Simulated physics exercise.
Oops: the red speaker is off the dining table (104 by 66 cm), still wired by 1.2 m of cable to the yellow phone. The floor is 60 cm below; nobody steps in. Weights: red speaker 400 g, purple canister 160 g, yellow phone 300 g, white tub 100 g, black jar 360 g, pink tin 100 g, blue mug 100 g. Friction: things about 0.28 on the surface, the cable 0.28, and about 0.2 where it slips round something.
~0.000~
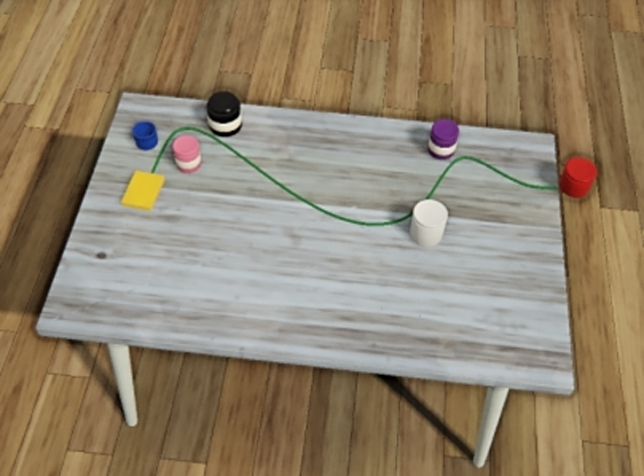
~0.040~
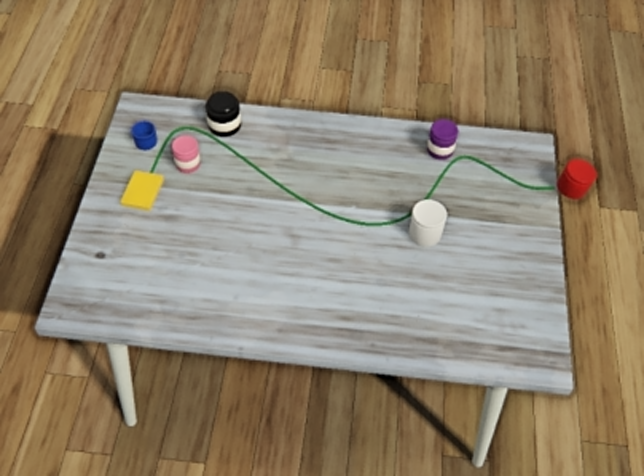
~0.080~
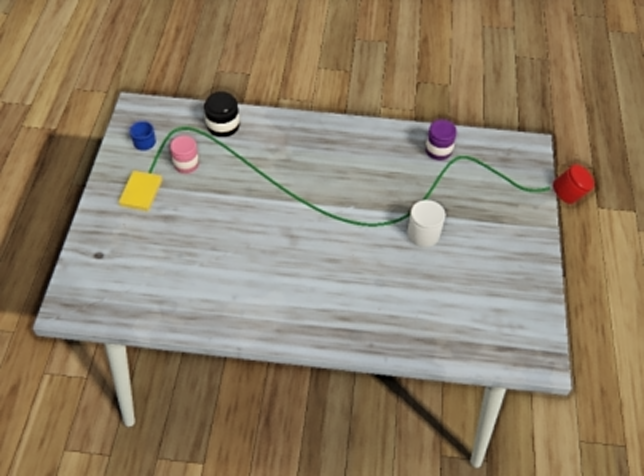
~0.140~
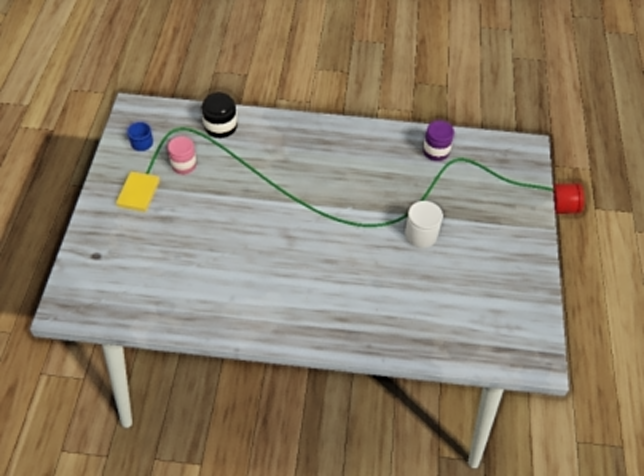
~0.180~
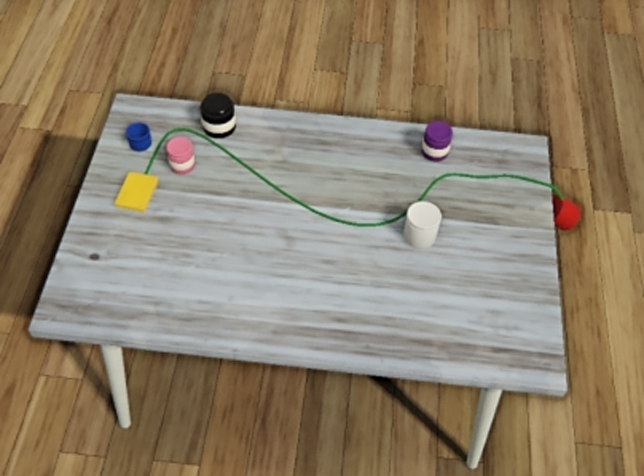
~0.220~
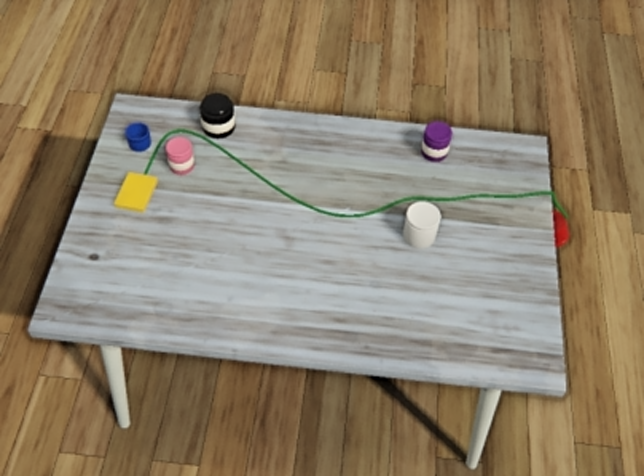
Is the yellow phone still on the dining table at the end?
Verdict: The yellow phone keeps to the top.
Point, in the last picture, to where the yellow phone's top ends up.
Near (412, 160).
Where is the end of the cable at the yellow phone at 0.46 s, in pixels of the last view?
Near (209, 198).
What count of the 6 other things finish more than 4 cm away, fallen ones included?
2 of them.
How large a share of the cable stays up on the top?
Some 35 per cent of it.
At 0.5 s, the cable's tail end at (209, 198); yellow phone 15 cm off its start, pink tin 19 cm off its start, red speaker over the edge.
At 0.7 s, the cable's tail end at (331, 171); yellow phone 48 cm off its start, pink tin 42 cm off its start, red speaker over the edge.
At 1.0 s, the cable's tail end at (388, 161); yellow phone 62 cm off its start at (410, 160), pink tin on its side, 51 cm off its start at (263, 346), red speaker over the edge.
At 1.2 s, the cable's tail end at (390, 161); yellow phone 62 cm off its start, pink tin over the edge, red speaker over the edge.
At 2.4 s, the cable's tail end at (390, 161); yellow phone 62 cm off its start at (412, 160), pink tin over the edge, red speaker over the edge, purple canister 2 cm off its start at (445, 129).
